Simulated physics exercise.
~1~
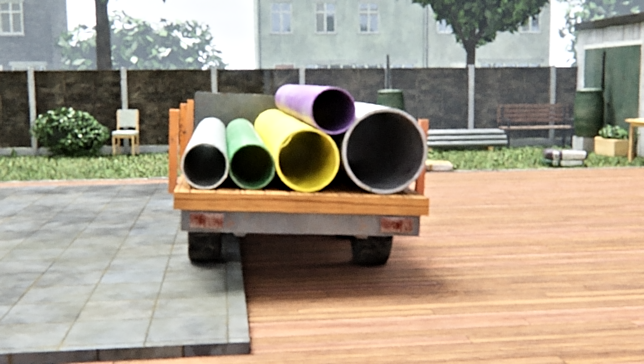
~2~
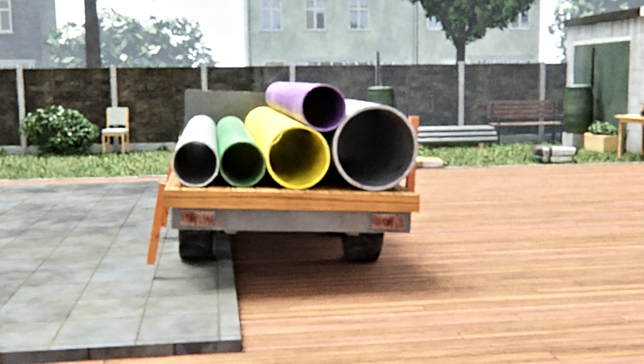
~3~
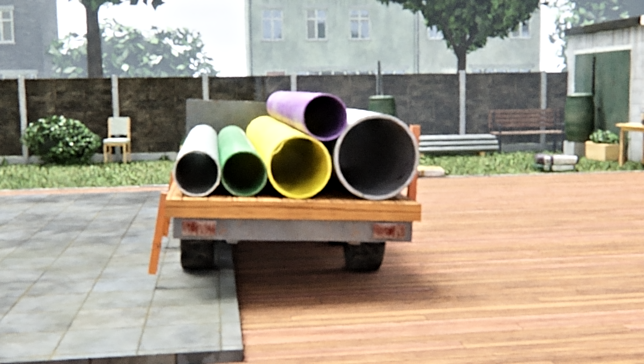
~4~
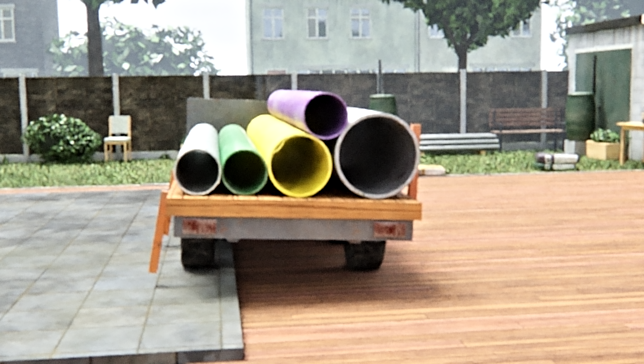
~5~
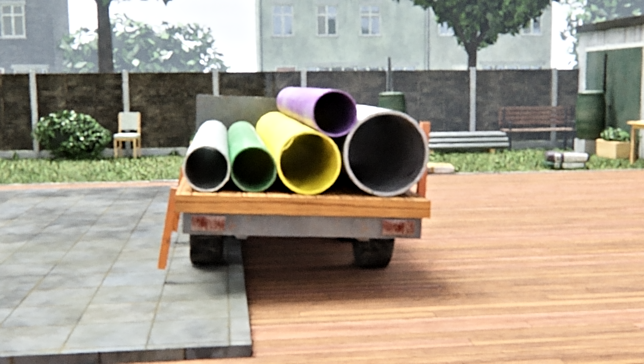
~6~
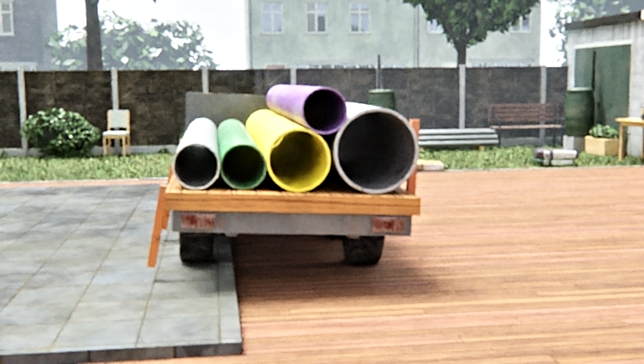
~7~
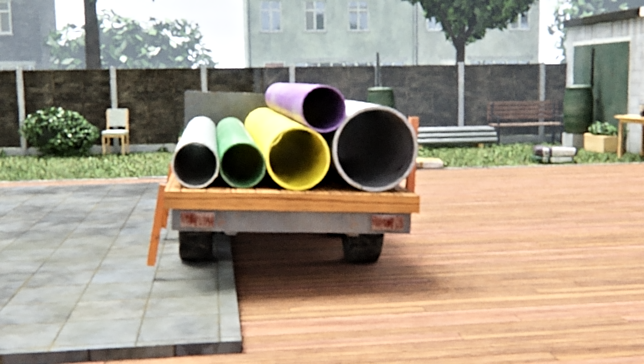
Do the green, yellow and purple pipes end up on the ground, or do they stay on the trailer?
All of them stay on the trailer. The green and yellow pipes remain on the deck, and the purple one is still resting on top of others.
